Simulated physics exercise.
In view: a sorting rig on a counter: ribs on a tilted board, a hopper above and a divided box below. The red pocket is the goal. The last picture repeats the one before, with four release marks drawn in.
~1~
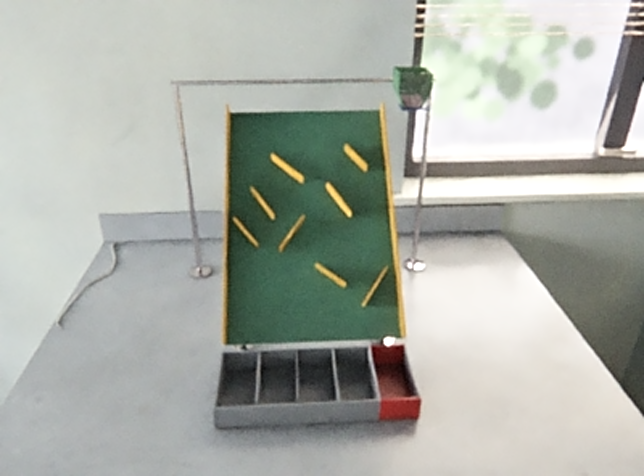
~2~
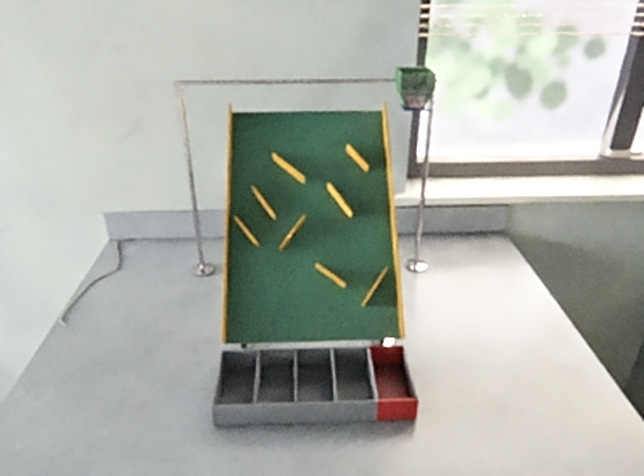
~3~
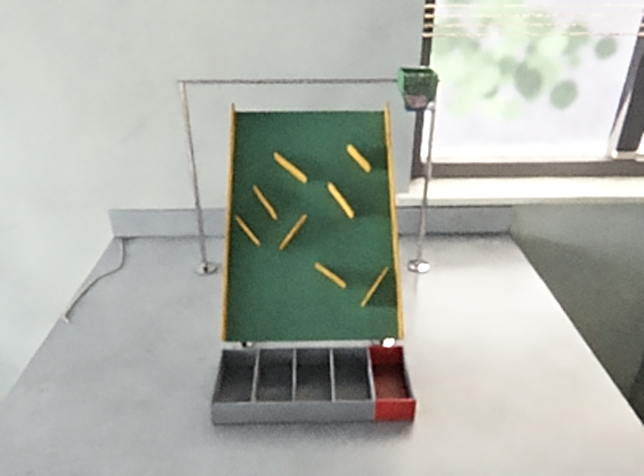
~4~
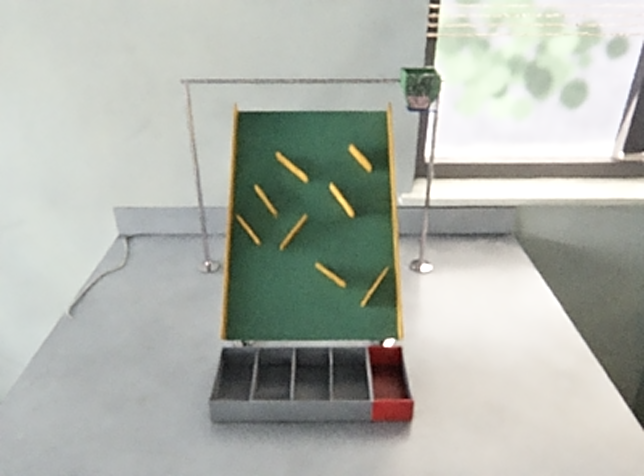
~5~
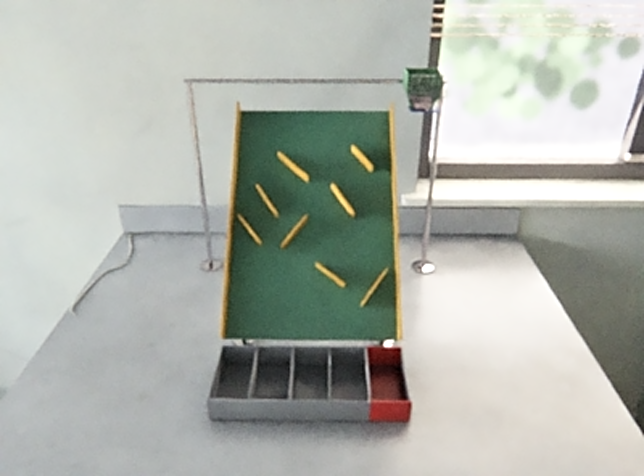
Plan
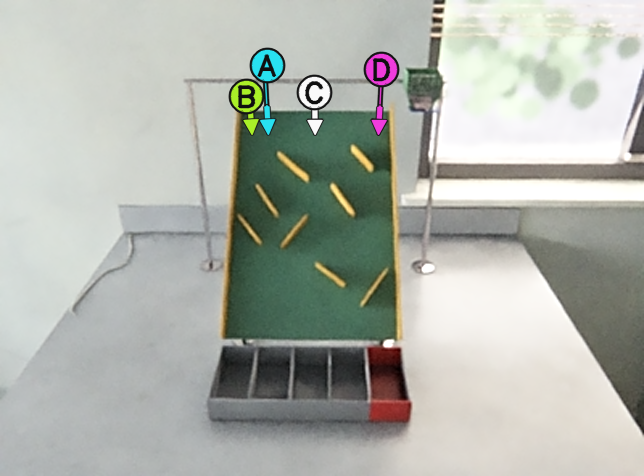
The view drifting very slightly around a still tabletop rig, with a green ribbed board, raised hopper and divided box beneath.
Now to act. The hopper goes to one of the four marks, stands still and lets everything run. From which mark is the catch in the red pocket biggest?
Take D.
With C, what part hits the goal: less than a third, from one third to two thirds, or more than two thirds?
It is less than a third.
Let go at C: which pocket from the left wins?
The fourth.
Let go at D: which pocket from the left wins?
It is the fifth one.
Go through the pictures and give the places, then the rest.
Hopper (412, 99), sugar pearls, door shut, in the first picture.
Ribs (273, 153) to (304, 178), (348, 144) to (369, 166), (253, 186) to (274, 215), in the second picture.
Ribs (330, 183) to (353, 213), (236, 215) to (258, 243), (281, 247) to (305, 215), in the third picture.
Ribs (317, 263) to (345, 284), (363, 304) to (387, 268), in the fourth picture.
Red pocket (390, 410), number 5 of 5 from the left, in the fifth picture.
On the marked copy, mark A meets the board at (268, 129); mark B meets the board at (251, 129); mark C meets the board at (315, 129); mark D meets the board at (378, 129).
Choosing A, not one piece in the red pocket, the larger part in other pockets, about a tenth outside the box.
Choosing B, not one piece in the red pocket, the larger part in other pockets, about a tenth outside the box.
Choosing C, about a tenth in the red pocket, almost all in other pockets, just a few outside the box.
Choosing D, roughly a third in the red pocket, roughly a third in other pockets, roughly a quarter outside the box.
